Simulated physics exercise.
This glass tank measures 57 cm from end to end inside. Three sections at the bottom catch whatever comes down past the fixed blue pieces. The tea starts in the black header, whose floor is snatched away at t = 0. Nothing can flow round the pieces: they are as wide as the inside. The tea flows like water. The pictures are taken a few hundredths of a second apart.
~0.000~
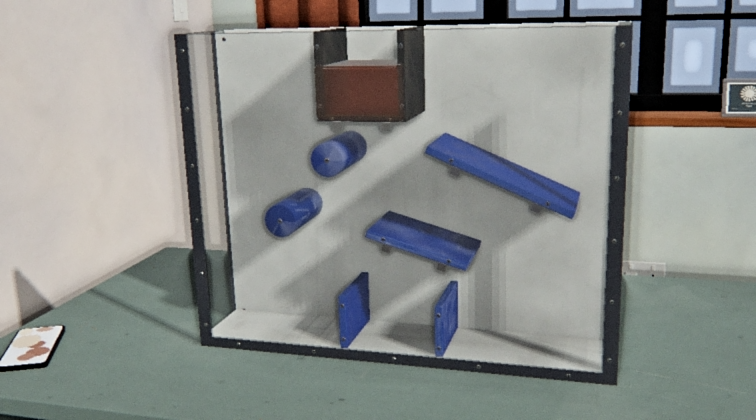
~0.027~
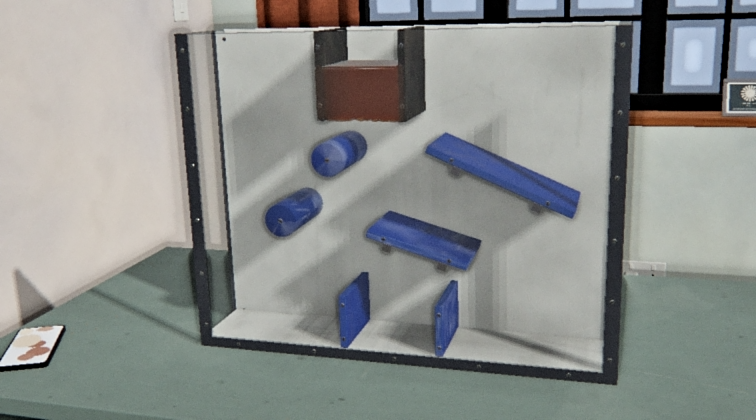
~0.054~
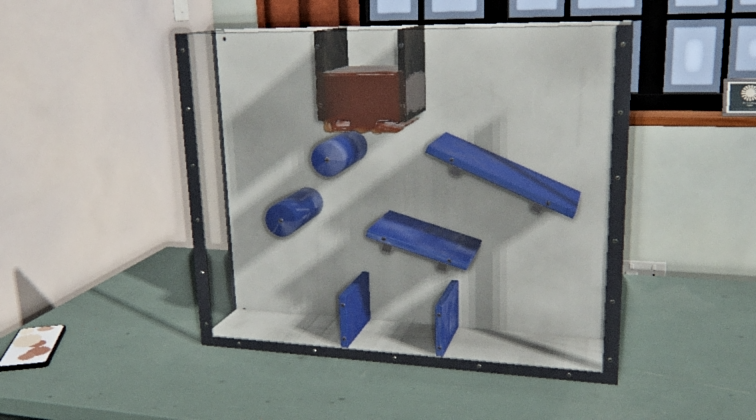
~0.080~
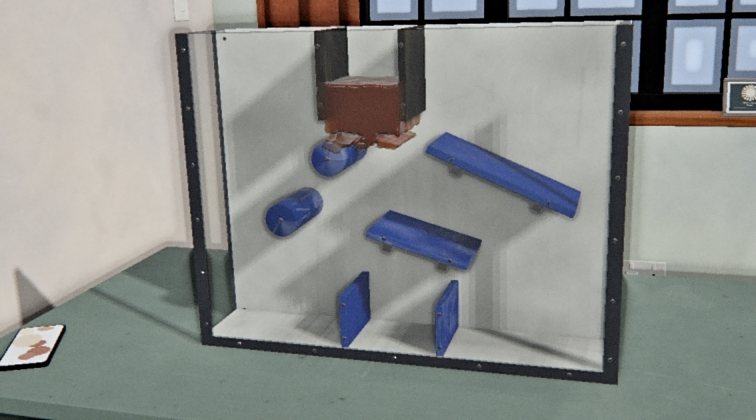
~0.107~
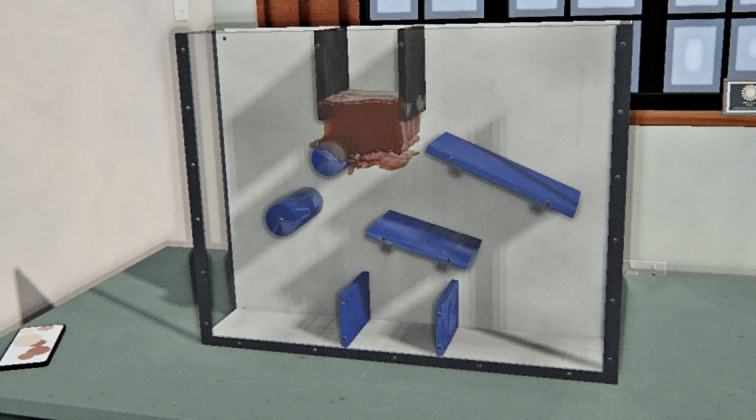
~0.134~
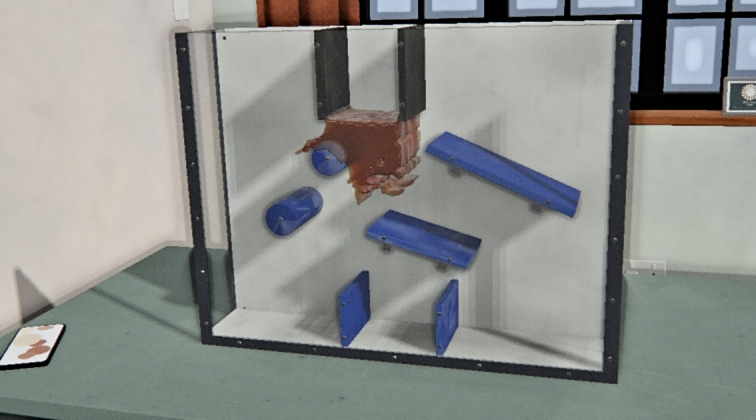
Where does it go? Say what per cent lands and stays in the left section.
Close to 45 per cent of it.
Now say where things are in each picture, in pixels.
The first frame shows bottom of the tea (333, 116); top (357, 68); the piece under the header is centred near (327, 161); divider tops at (342, 298) and (438, 308).
The second frame shows bottom of the tea (337, 121); top (391, 68).
The third frame shows bottom of the tea (389, 133); top (328, 74).
The fourth frame shows bottom of the tea (348, 148); top (329, 86); below the header it spans (325, 130) to (399, 128).
The fifth frame shows bottom of the tea (352, 169); top (397, 102); below the header it spans (319, 143) to (399, 141).
The sixth frame shows bottom of the tea (358, 197); top (325, 122); below the header it spans (305, 148) to (400, 162).
After 0.25 s 79 per cent has yet to come down; below, left 16, middle 5, right 0.
After 0.40 s 18 per cent has yet to come down; below, left 41, middle 7, right 34.
After 0.78 s 0 per cent has yet to come down; below, left 43, middle 8, right 49.
In the end the left section holds 43, the middle 8 and the right 50 per cent.
